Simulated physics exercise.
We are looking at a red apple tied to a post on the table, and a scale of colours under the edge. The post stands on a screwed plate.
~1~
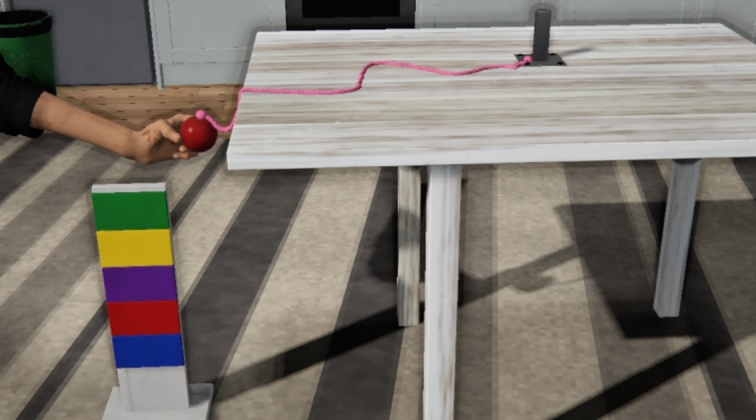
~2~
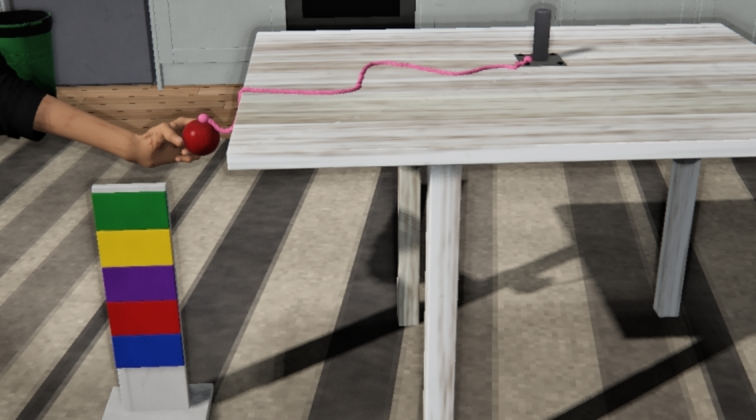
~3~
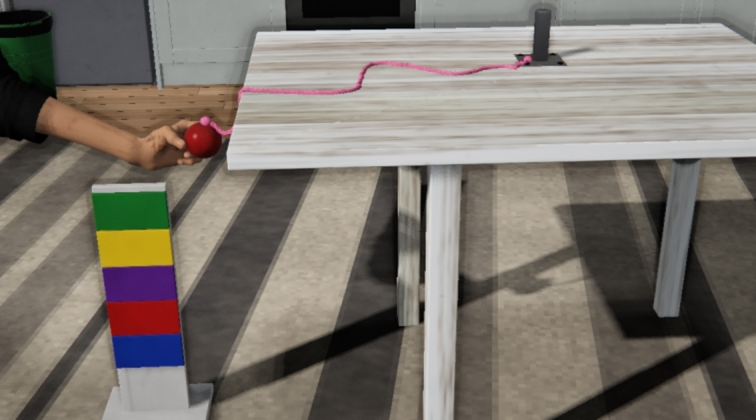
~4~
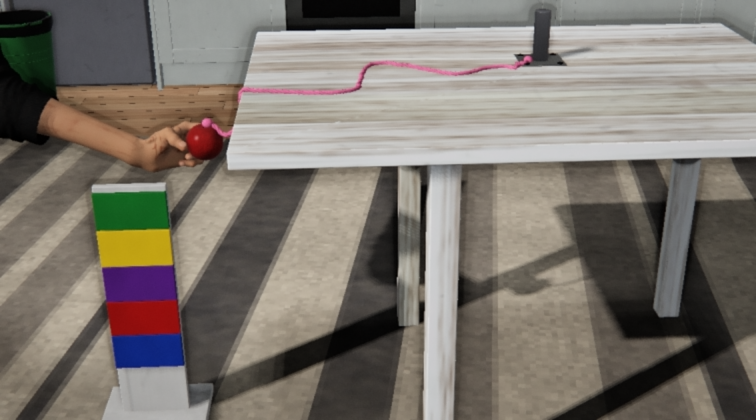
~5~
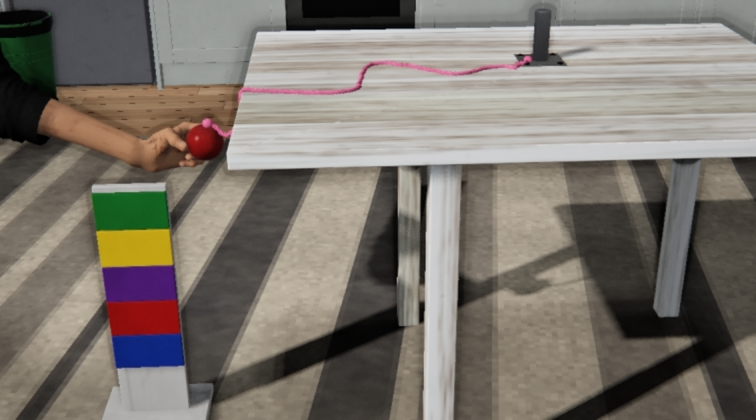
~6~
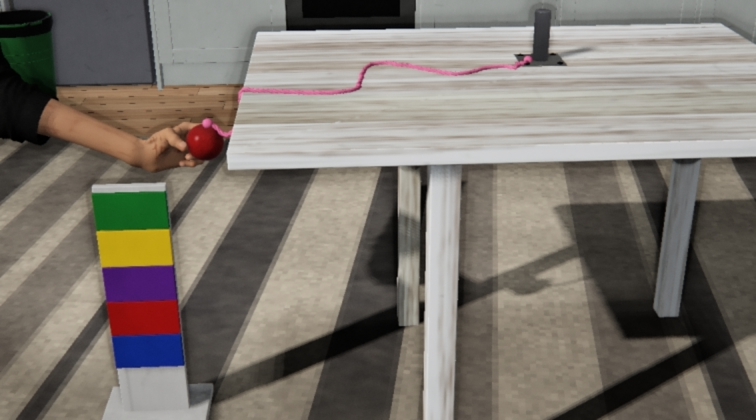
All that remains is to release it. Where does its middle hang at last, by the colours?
Its centre hangs level with the purple band.
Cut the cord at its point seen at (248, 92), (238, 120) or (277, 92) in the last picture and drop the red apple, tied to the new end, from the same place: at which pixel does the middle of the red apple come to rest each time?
Try by try, around (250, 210), (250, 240) and (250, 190).
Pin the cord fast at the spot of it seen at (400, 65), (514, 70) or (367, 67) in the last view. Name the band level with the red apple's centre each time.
It would be yellow; purple; yellow.
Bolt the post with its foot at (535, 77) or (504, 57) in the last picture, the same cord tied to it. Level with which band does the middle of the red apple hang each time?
It would be red; red.
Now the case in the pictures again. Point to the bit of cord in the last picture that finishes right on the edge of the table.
At (360, 86), roughly.
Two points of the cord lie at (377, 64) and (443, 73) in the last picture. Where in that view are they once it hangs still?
They go to (332, 73) and to (408, 68).
Early on, apple near (241, 260); level with purple.
Midway, apple near (271, 269); level with purple.
Finally, apple near (257, 275); level with purple. Its middle rests at the purple band.
